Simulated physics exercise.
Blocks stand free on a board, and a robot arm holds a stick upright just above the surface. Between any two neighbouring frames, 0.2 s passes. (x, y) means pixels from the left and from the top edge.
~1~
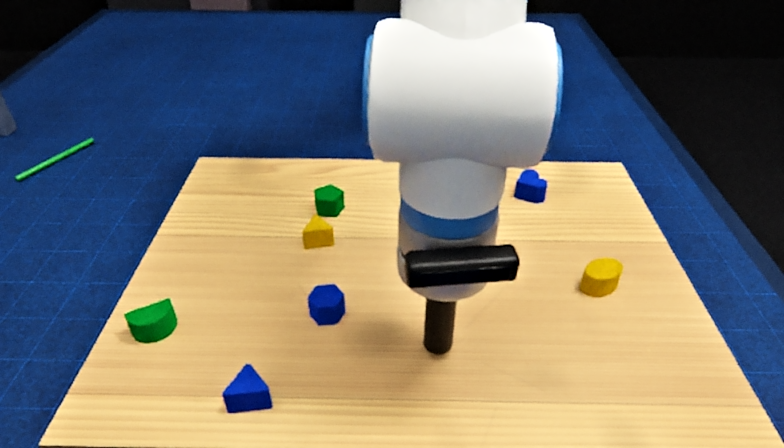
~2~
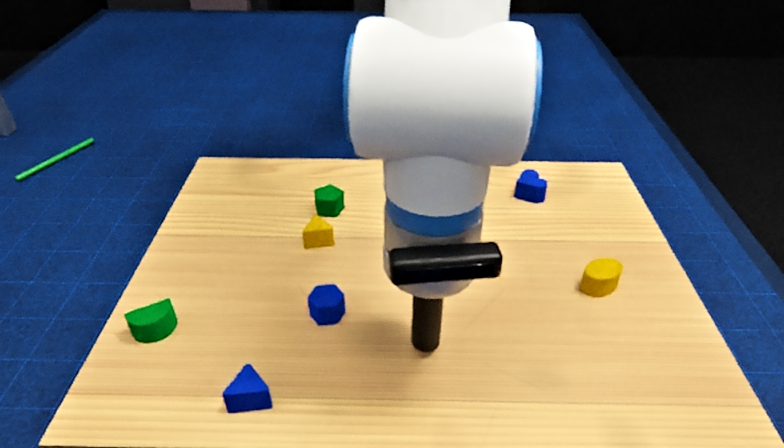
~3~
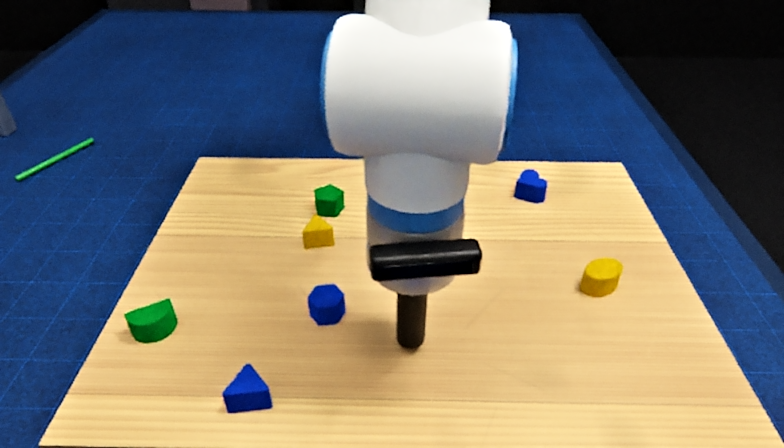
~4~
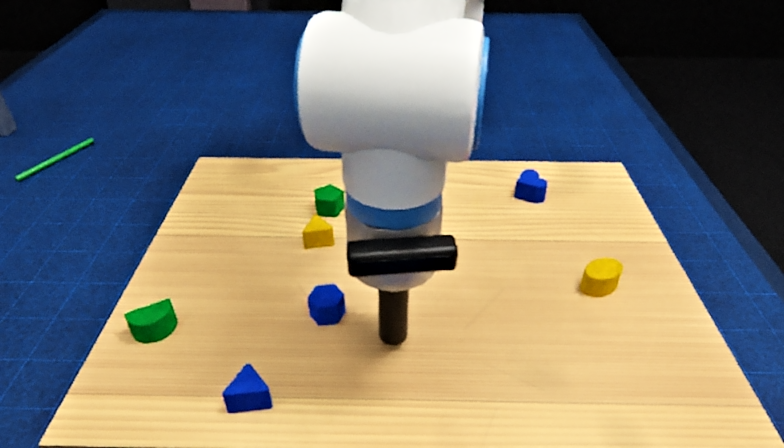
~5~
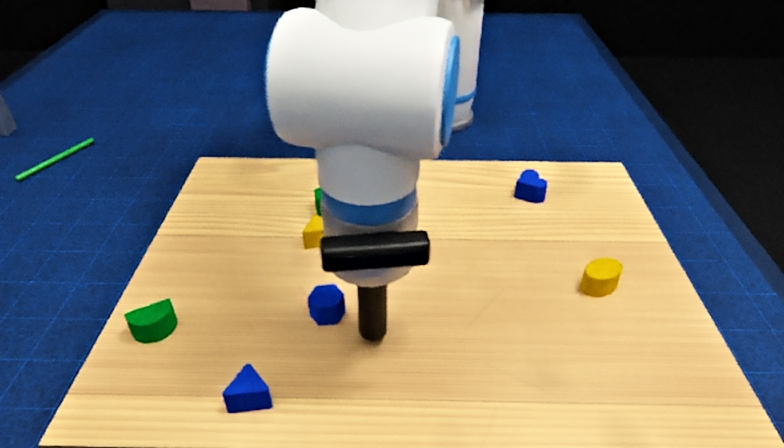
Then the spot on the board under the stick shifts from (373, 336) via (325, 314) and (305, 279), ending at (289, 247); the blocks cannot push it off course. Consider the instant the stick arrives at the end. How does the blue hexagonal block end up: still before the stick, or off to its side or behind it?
The stick still has the blue hexagonal block in front of it when the path ends.
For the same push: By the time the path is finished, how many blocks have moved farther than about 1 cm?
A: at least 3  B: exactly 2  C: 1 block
That would be C.
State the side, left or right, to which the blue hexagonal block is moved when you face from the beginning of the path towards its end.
Shifts right.
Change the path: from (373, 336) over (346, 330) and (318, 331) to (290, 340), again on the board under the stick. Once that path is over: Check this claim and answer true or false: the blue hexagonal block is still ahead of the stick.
False - the claim does not hold.
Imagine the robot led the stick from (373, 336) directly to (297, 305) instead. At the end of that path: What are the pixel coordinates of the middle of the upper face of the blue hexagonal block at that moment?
Its top centre lands on (288, 267).
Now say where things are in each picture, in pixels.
In the first picture, stick tip (438, 343); block tops, yellow three-sided block (317, 224); blue hexagonal block (326, 295).
In the second picture, stick (426, 341); blocks unchanged.
In the third picture, stick (411, 338); blocks unchanged.
In the fourth picture, stick (393, 334); blocks unchanged.
In the fifth picture, stick (373, 330); yellow three-sided block (317, 224); blue hexagonal block (326, 295).
The first path, step by step. One third of the way, stick (324, 308); blue hexagonal block (308, 277), turned 25° clockwise.
Two thirds of the way, stick (305, 273); blue hexagonal block (290, 245), turned 25° clockwise.
At the end, stick (288, 242); yellow three-sided block in place; blue hexagonal block (274, 217), turned 20° clockwise.
